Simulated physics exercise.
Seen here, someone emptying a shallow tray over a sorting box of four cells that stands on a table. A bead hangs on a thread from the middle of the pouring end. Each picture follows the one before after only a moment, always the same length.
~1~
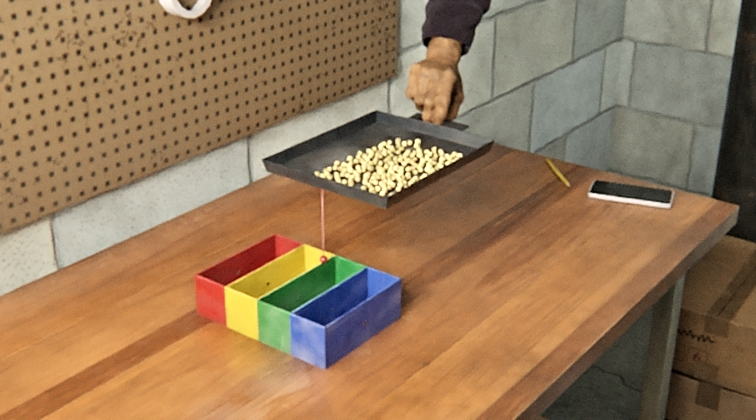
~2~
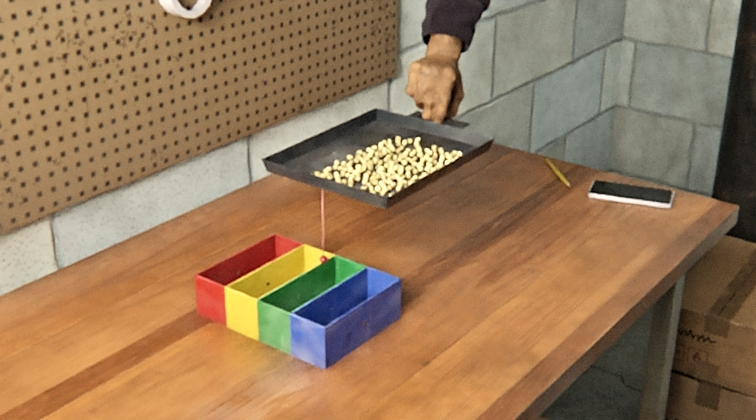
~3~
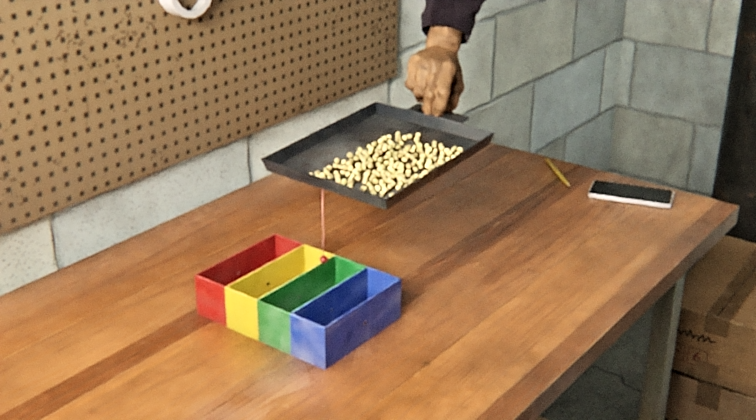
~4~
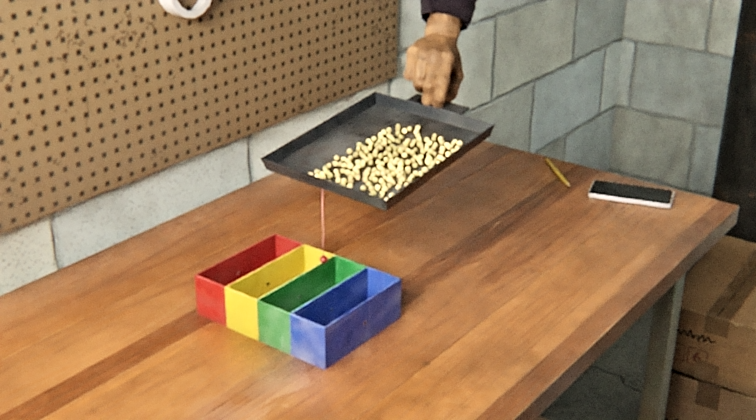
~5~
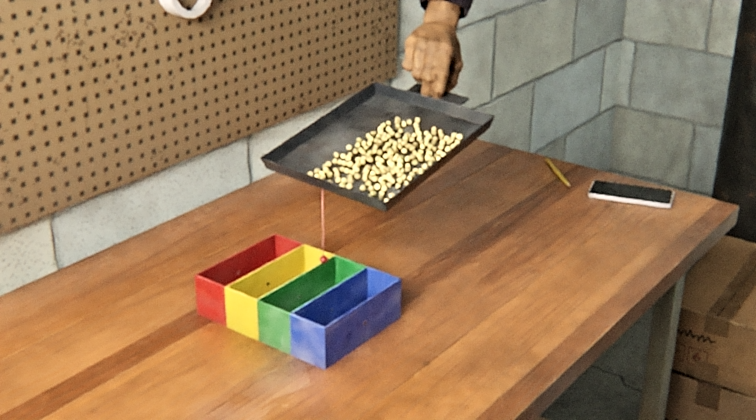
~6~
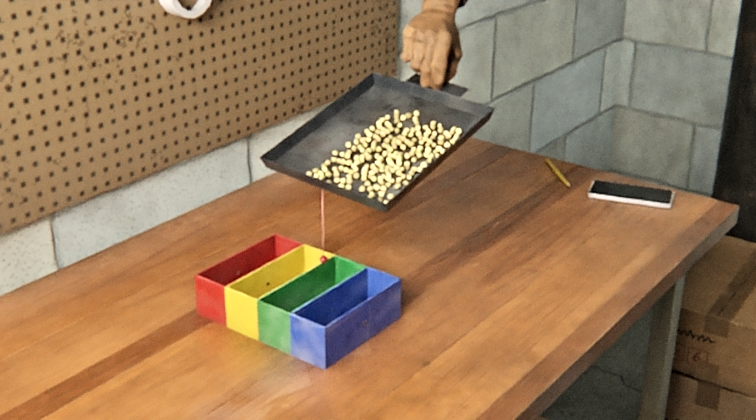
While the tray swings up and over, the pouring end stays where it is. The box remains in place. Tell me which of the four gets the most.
The blue cell gets the most.
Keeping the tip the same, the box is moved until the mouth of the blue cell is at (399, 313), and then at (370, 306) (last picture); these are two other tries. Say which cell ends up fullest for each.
You'd see the green cell win the first time and blue win the second.
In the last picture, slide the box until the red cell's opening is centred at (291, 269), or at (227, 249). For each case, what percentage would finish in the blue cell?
About 30 and 20 per cent.
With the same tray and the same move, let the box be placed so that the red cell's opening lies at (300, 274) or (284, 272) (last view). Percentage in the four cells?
The first comes to 100 percent and the second to 100 percent.
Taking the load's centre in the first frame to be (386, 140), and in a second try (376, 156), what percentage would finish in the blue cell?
Close to 40 %, followed by close to 50 %.
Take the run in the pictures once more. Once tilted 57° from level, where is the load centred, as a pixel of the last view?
The load is centred about (365, 177).
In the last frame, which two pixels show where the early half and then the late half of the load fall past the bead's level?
(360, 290) first, (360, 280) later.
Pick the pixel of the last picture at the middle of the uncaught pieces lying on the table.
I'd mark it at about (391, 360).
Shortly afterwards, tray tipped steeply; all but a few on the tray; only a few falling or outside the box.
Next, tray tipped right over; near a quarter on the tray; near a quarter in the blue cell; a little in the green cell; near half falling or outside the box.
Some moments later, tray tipped past a quarter turn; near half in the blue cell; a little in the green cell; near a third falling or outside the box.
In the end, tray tipped past a quarter turn; near half in the blue cell; a little in the green cell; none at all in the yellow cell; none at all in the red cell; near a third outside the box.
